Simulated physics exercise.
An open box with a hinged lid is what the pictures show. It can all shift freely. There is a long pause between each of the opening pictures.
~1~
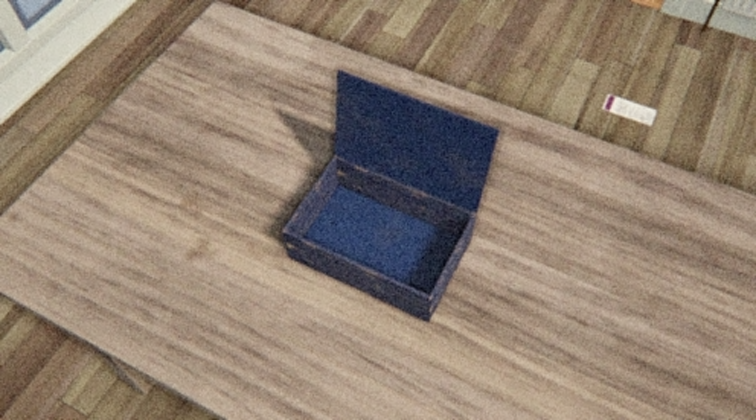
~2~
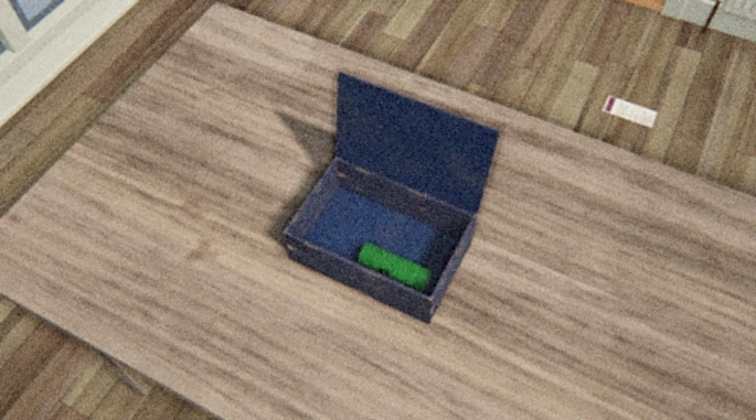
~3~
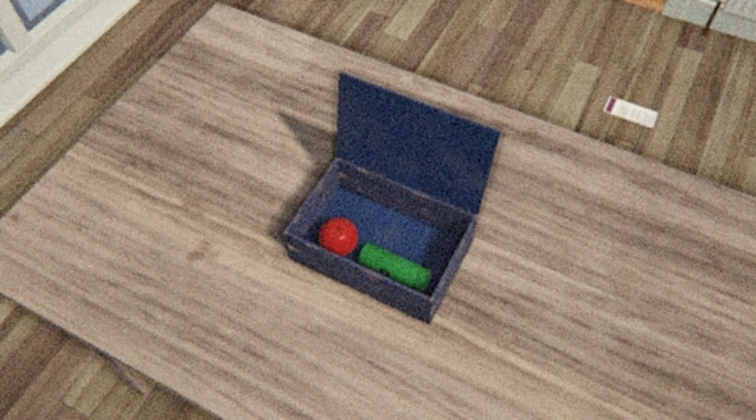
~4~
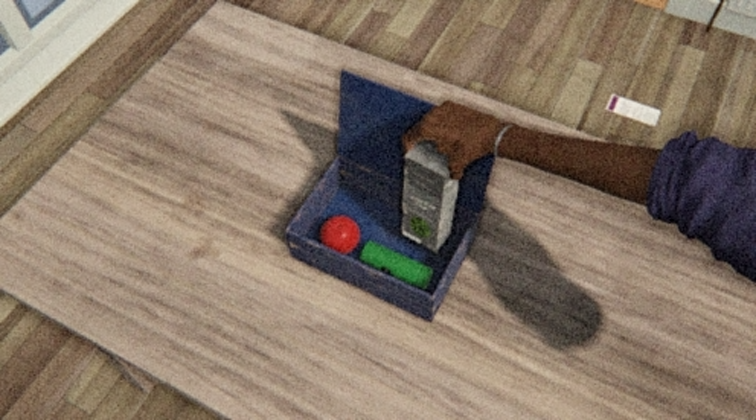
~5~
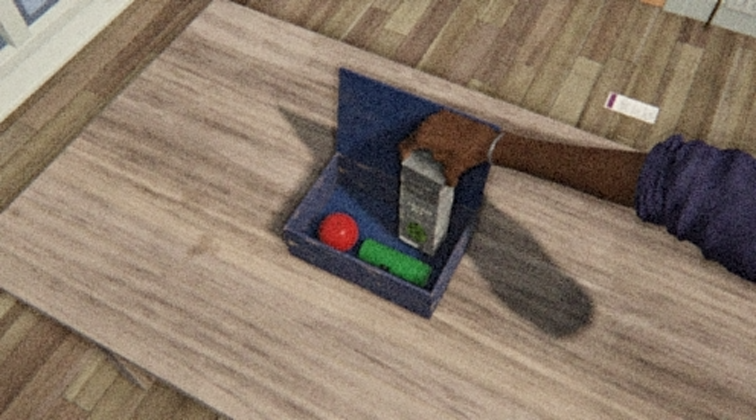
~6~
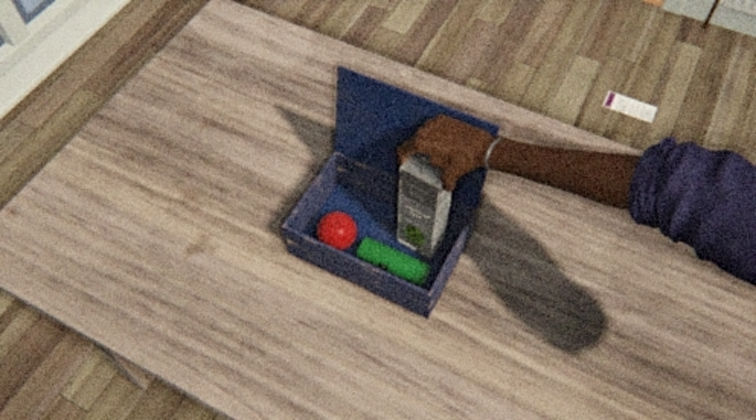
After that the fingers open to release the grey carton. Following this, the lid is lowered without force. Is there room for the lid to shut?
So the lid is still up at the end.
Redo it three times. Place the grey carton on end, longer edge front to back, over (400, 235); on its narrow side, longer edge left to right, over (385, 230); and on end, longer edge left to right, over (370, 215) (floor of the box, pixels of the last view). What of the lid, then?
With the first placement it remains raised; with the second it settles down; with the third it remains raised.
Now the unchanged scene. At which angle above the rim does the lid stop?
About 80° above the rim.
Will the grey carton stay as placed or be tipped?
By the end it has kept its angle.
Then, 1.00 s later than the last frame, lid starting down.
Then, 2.10 s later than the last frame, lid 81° above the rim.
Then, 4.20 s later than the last frame, grey carton resting near (424, 206).
When it is over, lid 81° above the rim; all 3 as before. End places, in pixels of the last picture, grey carton near (425, 205).
